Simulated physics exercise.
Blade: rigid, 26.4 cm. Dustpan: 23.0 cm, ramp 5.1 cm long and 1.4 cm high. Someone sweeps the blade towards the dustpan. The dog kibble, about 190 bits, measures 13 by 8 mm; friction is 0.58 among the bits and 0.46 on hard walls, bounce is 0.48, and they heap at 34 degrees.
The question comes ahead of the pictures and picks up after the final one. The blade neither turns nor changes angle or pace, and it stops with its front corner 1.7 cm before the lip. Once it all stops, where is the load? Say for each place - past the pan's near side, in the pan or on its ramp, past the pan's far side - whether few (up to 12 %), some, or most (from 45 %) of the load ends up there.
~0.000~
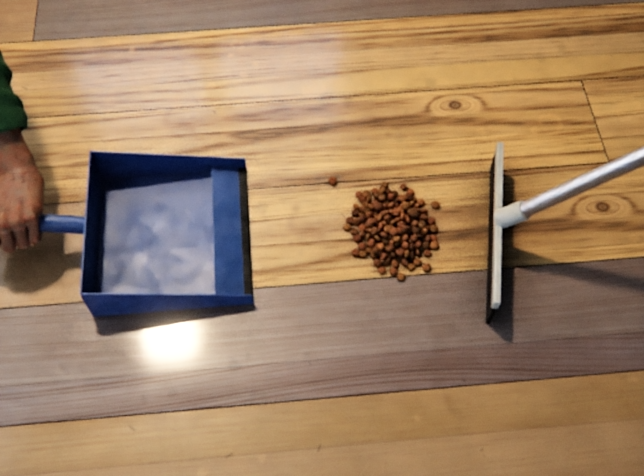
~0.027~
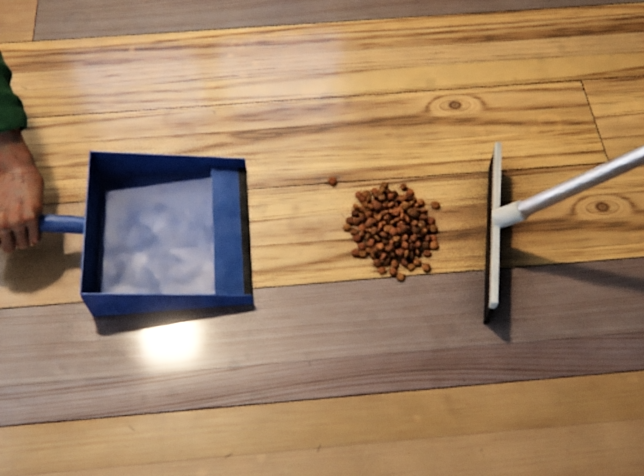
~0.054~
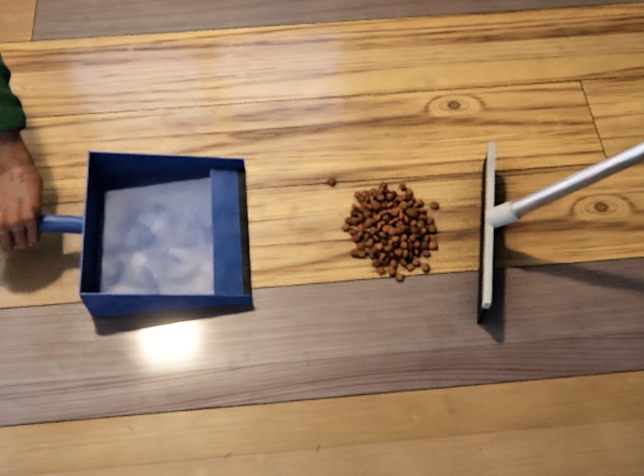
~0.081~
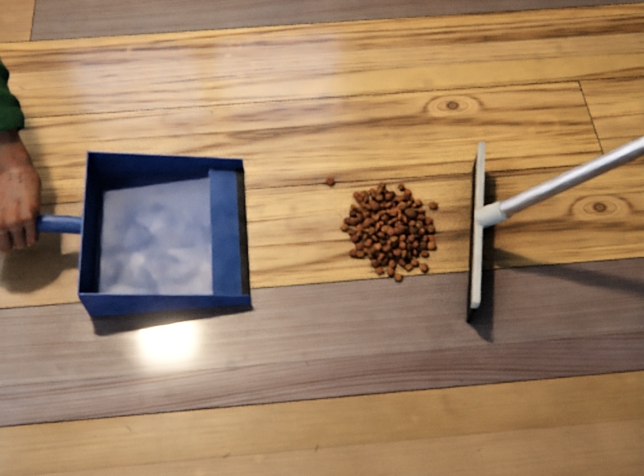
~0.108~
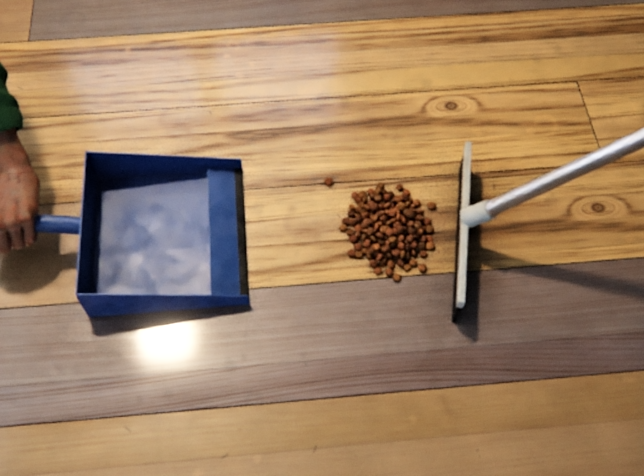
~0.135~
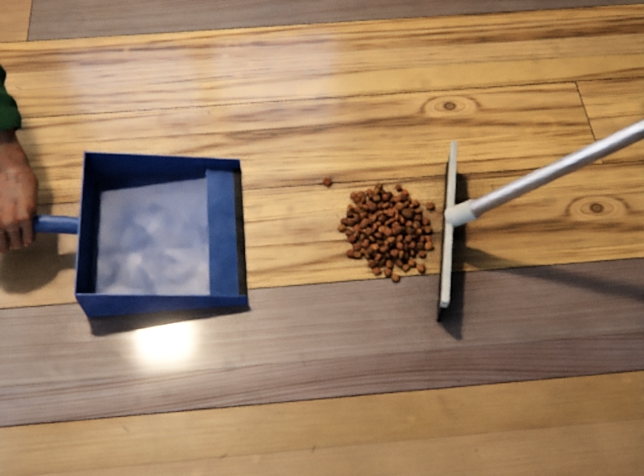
Near side: Few, pan: Some, far side: Few.
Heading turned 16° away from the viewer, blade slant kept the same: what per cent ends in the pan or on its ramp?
Then about 25 per cent.
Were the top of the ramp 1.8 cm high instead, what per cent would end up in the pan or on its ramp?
15 %.
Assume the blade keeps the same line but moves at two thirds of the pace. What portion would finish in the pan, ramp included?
Near 15 %.
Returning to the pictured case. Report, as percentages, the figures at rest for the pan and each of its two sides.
Near side 0 %, pan 15 %, far side 10 %.
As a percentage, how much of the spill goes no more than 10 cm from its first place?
Around 0 per cent, give or take.
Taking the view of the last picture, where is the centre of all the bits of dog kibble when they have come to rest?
My guess is close to (254, 213).
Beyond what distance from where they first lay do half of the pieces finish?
The figure is about 20 cm.
After 0.32 s, middle of the blade 16 cm from the lip; 0 % over the lip, far side 0 %, near side 0 %.
After 0.44 s, middle of the blade 8 cm from the lip; 0 % over the lip, far side 5 %, near side 0 %.
After 0.69 s, middle of the blade 5 cm from the lip; 20 % over the lip, far side 10 %, near side 0 %.
In the end, at 1.1 s, near side 0 %, pan 15 %, far side 10 %, in front of the lip or behind the blade 75 %.
